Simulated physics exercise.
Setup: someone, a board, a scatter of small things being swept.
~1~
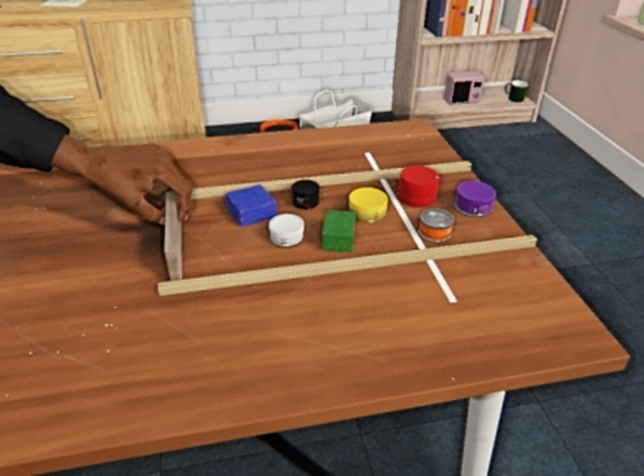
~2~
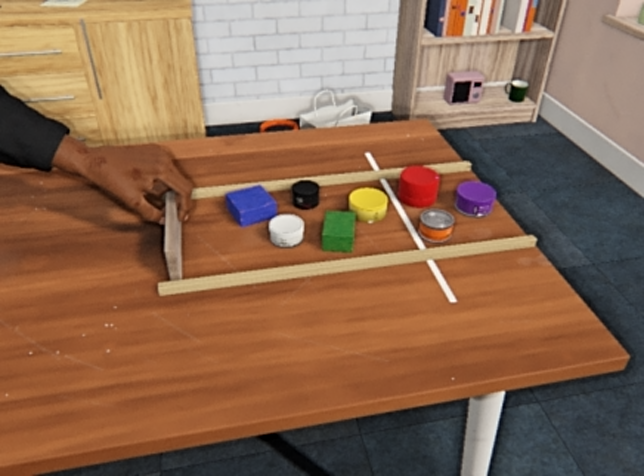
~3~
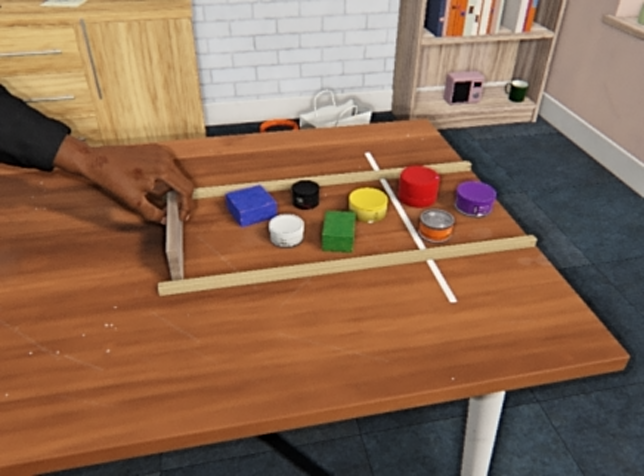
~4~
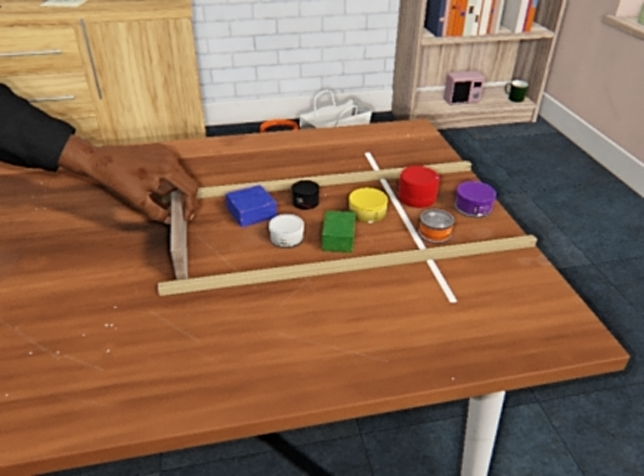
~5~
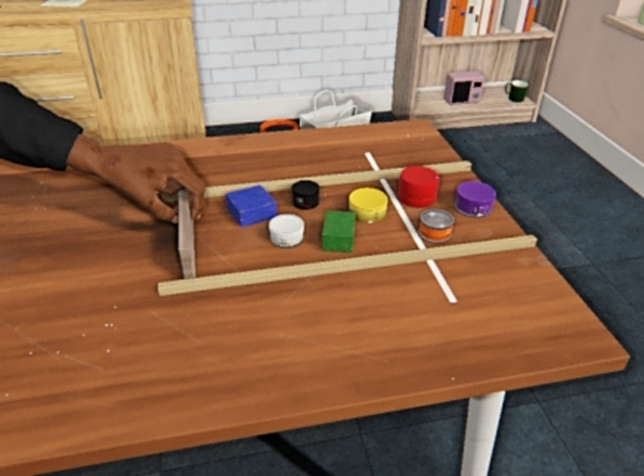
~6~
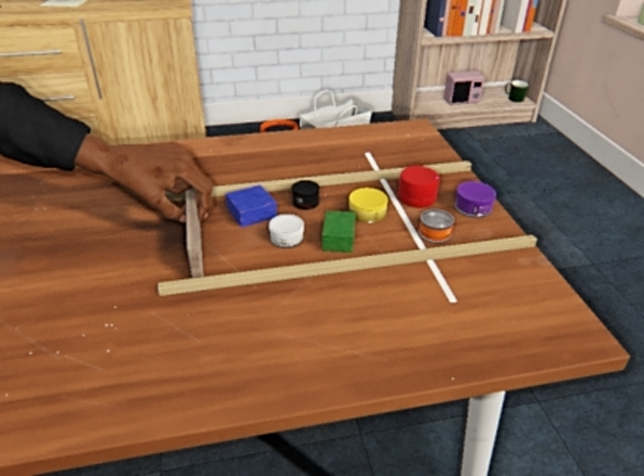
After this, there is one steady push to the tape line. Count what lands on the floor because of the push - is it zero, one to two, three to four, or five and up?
The count is zero.
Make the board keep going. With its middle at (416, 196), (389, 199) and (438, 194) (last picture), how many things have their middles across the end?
0; 0; 1.
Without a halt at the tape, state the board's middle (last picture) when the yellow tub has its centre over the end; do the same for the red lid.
The middle is at (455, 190) when it's the yellow tub, and at (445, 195) when it's the red lid.
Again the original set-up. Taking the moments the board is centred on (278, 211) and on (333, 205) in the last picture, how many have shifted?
The first number is 3, the next one 5.
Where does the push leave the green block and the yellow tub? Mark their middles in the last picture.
I'd put one close to (442, 235) and the other close to (457, 211).
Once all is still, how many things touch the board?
Contact count: 3.
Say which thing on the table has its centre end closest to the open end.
Purple pot.
A little later, none off yet; purple pot at rest near (475, 199); red lid at rest near (418, 187); orange pot at rest near (436, 226).
When it is over, the number that fall off is zero.
